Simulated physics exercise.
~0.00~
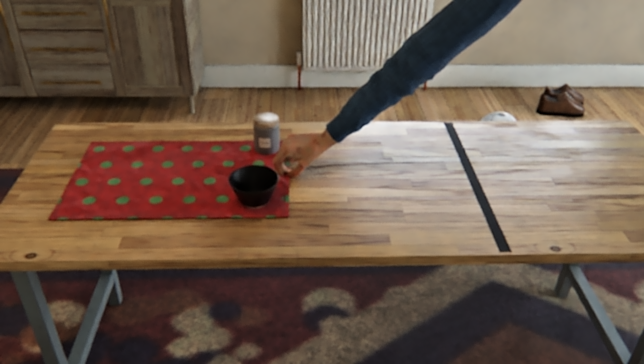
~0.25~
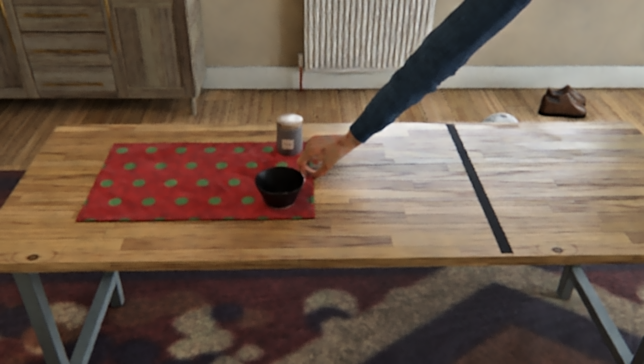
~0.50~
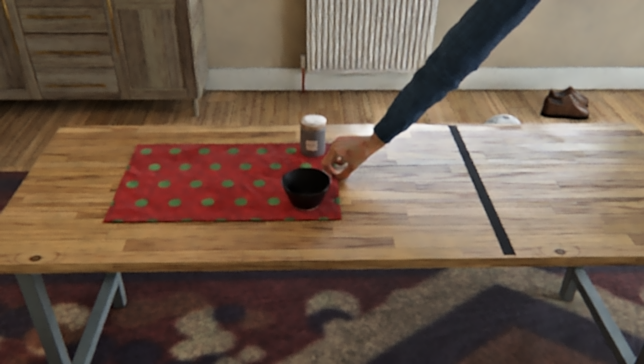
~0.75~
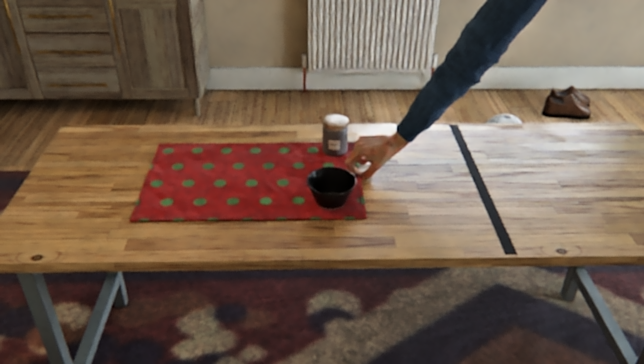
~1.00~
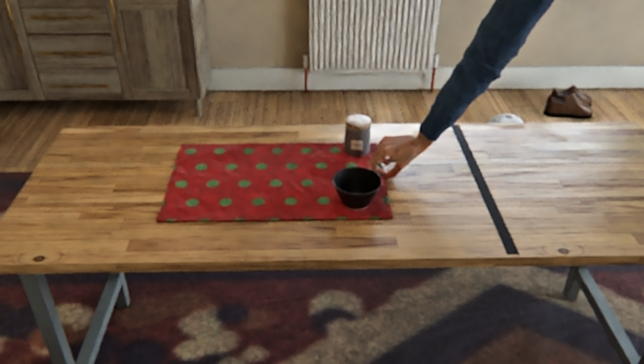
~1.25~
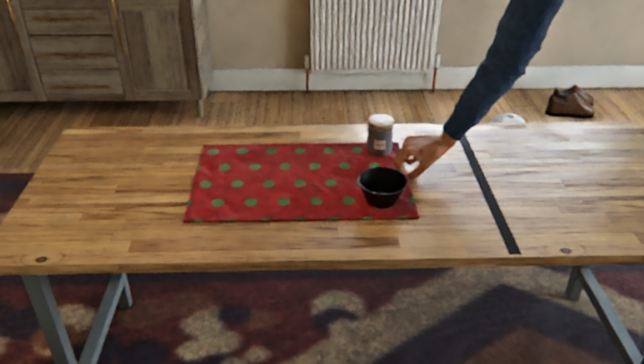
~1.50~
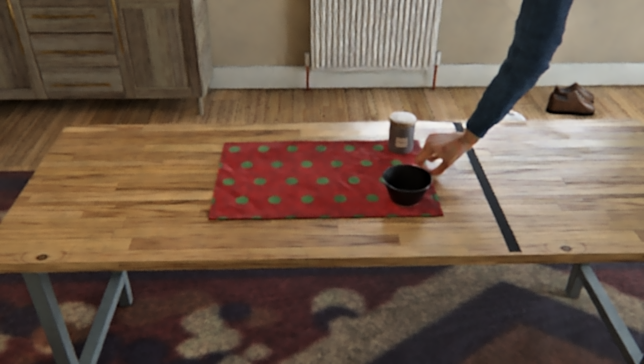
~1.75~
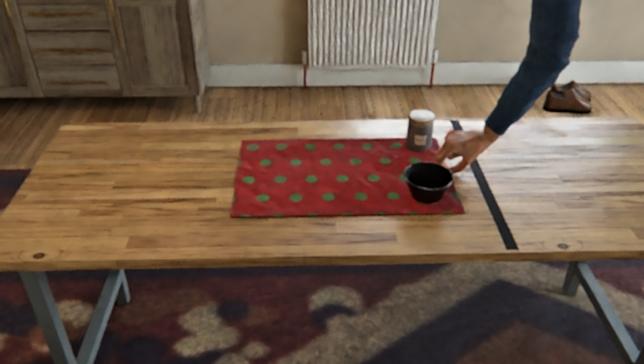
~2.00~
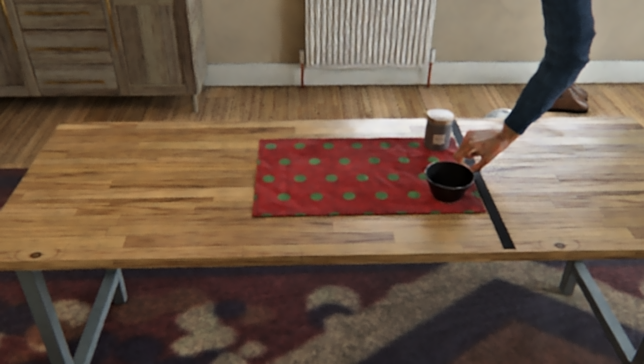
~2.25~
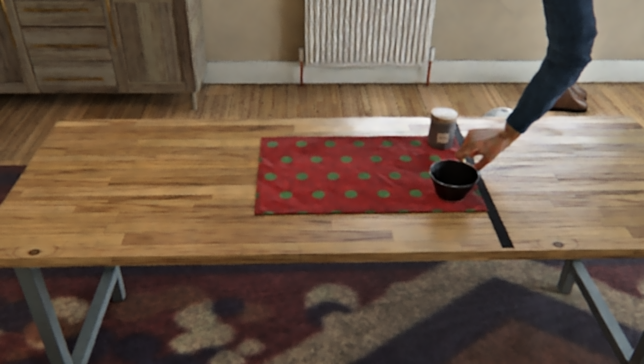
A red cloth with green dots, carrying a black bowl and a grey jar, slides right across a wooden table as a hand pulls it steadily toward a strip of dark tape. It stops with its edge at the tape, the bowl and upright jar still on it.
